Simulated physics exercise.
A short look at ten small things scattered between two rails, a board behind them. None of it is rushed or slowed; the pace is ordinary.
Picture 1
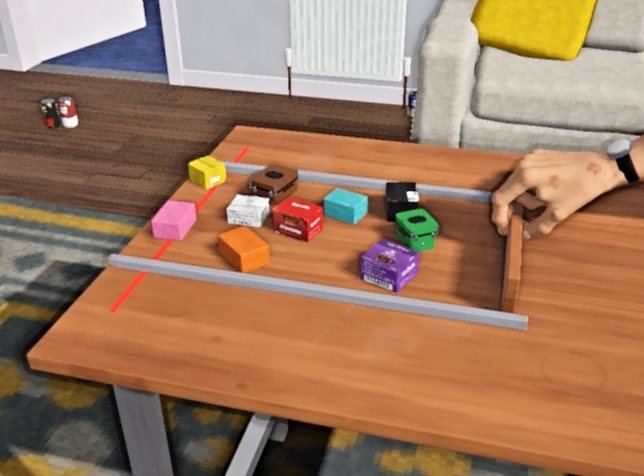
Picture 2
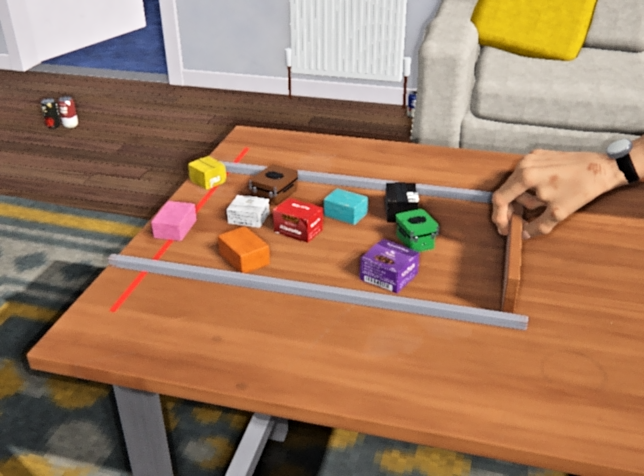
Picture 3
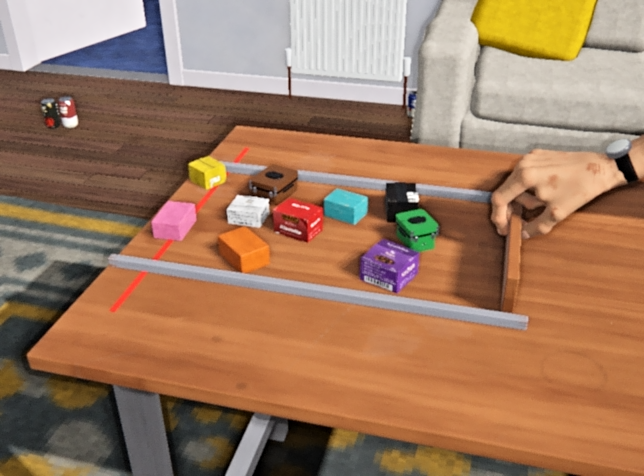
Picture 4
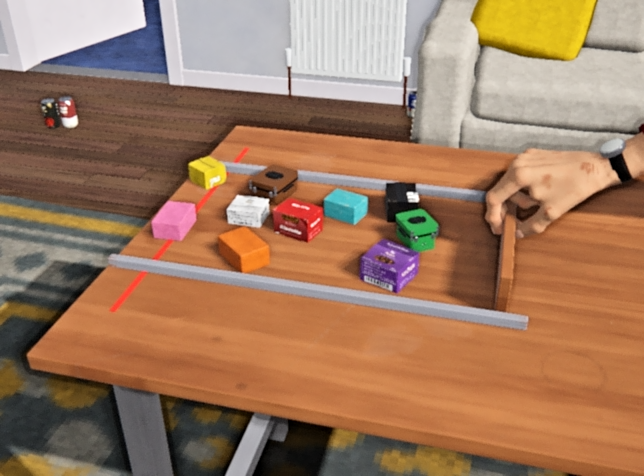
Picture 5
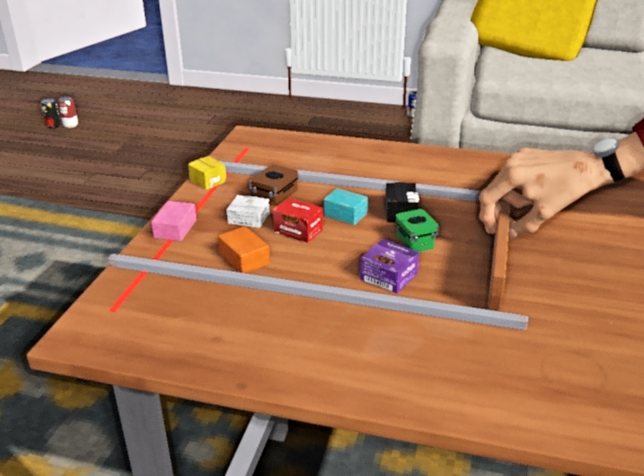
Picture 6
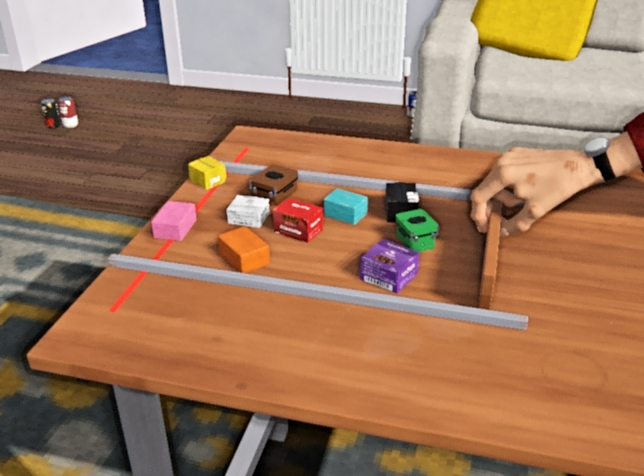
We see small colourful boxes and cases scattered between two rails on a wooden table, with a red line at the left; a hand at the right slides a wooden board slightly left while the objects stay still.
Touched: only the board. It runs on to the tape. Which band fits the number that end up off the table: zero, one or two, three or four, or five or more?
At least five are gone.
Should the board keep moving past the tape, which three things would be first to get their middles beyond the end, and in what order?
First the yellow box, next the white box, then the pink block.
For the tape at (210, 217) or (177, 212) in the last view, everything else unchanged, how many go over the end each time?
Try by try, 3 and 7.
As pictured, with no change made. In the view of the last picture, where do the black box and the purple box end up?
Black box at about (200, 177), purple box at about (145, 235).
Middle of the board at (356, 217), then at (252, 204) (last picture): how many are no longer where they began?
Moved so far: 4, later 10.
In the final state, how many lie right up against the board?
3.
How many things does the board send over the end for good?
Exactly 7.
A little later, none off yet; yellow box at rest near (207, 173); pink block at rest near (175, 221); white box at rest near (248, 211).
When it is over, the number that fall off is five or more; down, turquoise block, red box, orange block, brown case, white box, pink block and yellow box.
